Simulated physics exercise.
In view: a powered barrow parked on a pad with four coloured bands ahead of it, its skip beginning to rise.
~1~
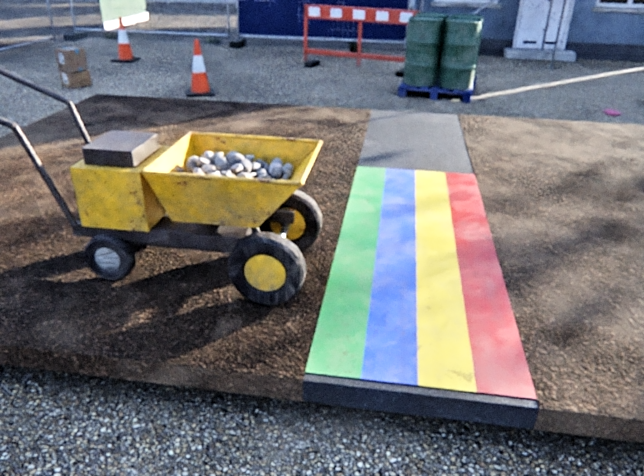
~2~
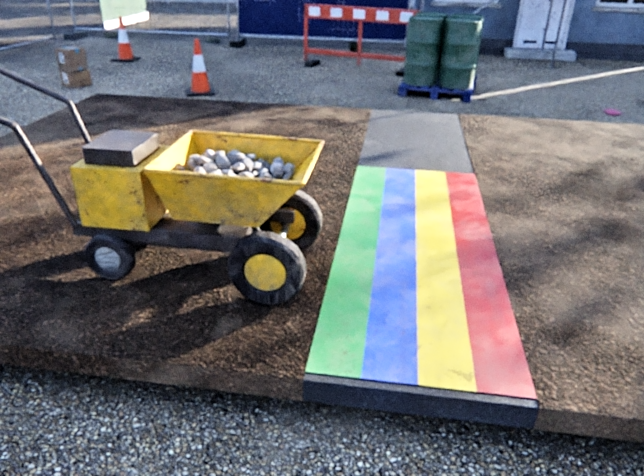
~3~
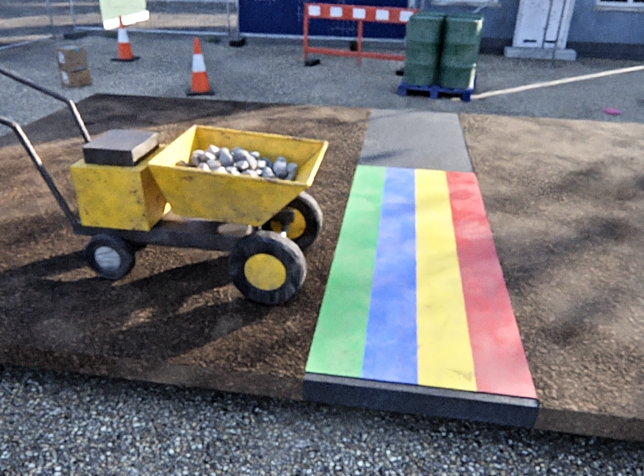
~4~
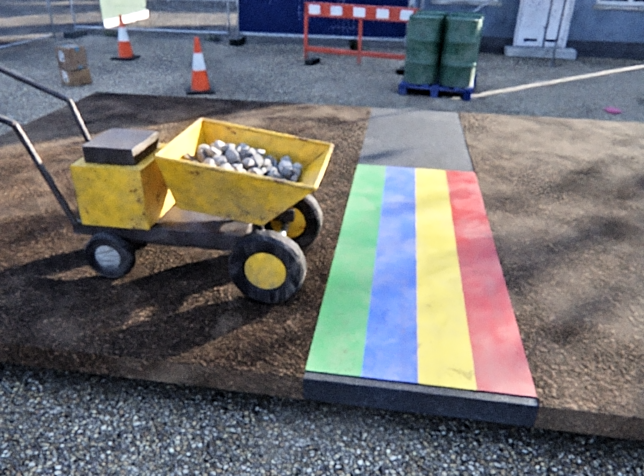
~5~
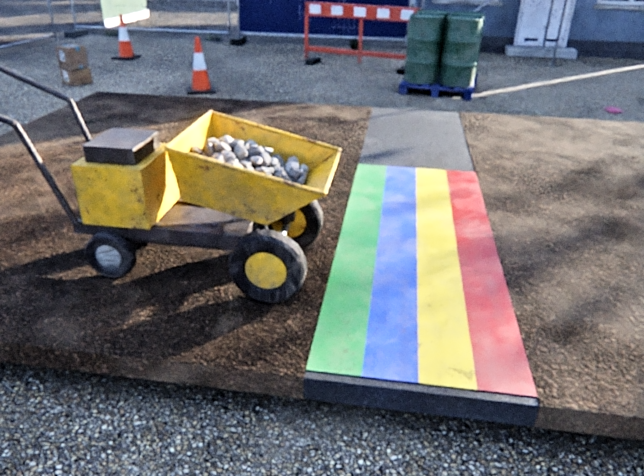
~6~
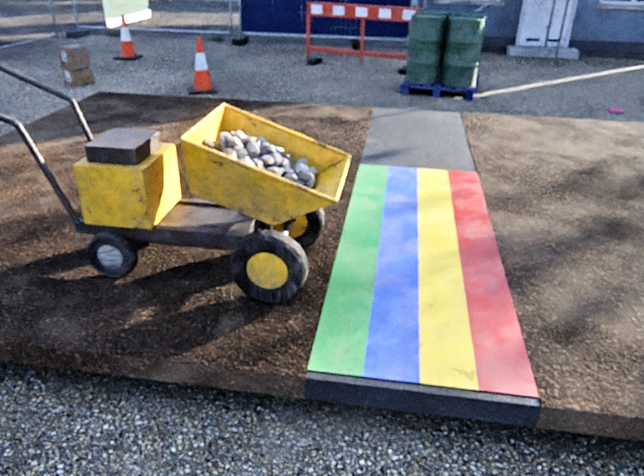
On a dark pad beside four coloured bands, a yellow barrow's stone-filled skip gradually tilts rightward.
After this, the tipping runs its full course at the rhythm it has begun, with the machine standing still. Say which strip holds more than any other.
Most covered: The blue band.
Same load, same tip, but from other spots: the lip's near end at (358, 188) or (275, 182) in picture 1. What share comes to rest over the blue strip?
The first gives 0 %, the second 50 %.
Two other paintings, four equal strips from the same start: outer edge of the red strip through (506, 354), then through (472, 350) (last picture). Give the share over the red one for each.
Roughly 10 per cent, and 20 per cent.
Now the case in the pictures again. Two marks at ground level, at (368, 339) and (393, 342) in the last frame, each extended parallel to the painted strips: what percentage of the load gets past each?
About 80 and 60 per cent.
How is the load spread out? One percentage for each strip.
In per cent, green strip 5, blue strip 45, yellow strip 25 and red strip 5.
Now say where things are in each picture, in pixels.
In the first frame, lip of the skip at (300, 184), level; top of the load at (221, 164), broken stones; green strip at (341, 334); blue strip at (392, 339); yellow strip at (444, 345); red strip at (497, 351).
In the second frame, lip of the skip at (302, 184), level; top of the load at (222, 163).
In the third frame, lip of the skip at (307, 186), tipped barely; top of the load at (213, 170).
In the fourth frame, lip of the skip at (314, 189), tipped a little; top of the load at (219, 165).
In the fifth frame, lip of the skip at (324, 194), tipped a little; top of the load at (226, 160).
In the sixth frame, lip of the skip at (335, 202), tipped clearly; top of the load at (237, 155); green strip at (343, 332); blue strip at (394, 337); yellow strip at (446, 343); red strip at (499, 349).
Soon after the last picture, skip tipped steeply; all in the skip.
A little later, skip tipped right over; about half in the skip; about a third over the blue strip; a small part over the yellow strip.
Later still, skip tipped right over; about a quarter in the skip; a stray few over the green strip; about half over the blue strip; about a quarter over the yellow strip; a small part over the red strip.
At rest, skip tipped right over; about a quarter in the skip; a small part over the green strip; about half over the blue strip; about a quarter over the yellow strip; a small part over the red strip.
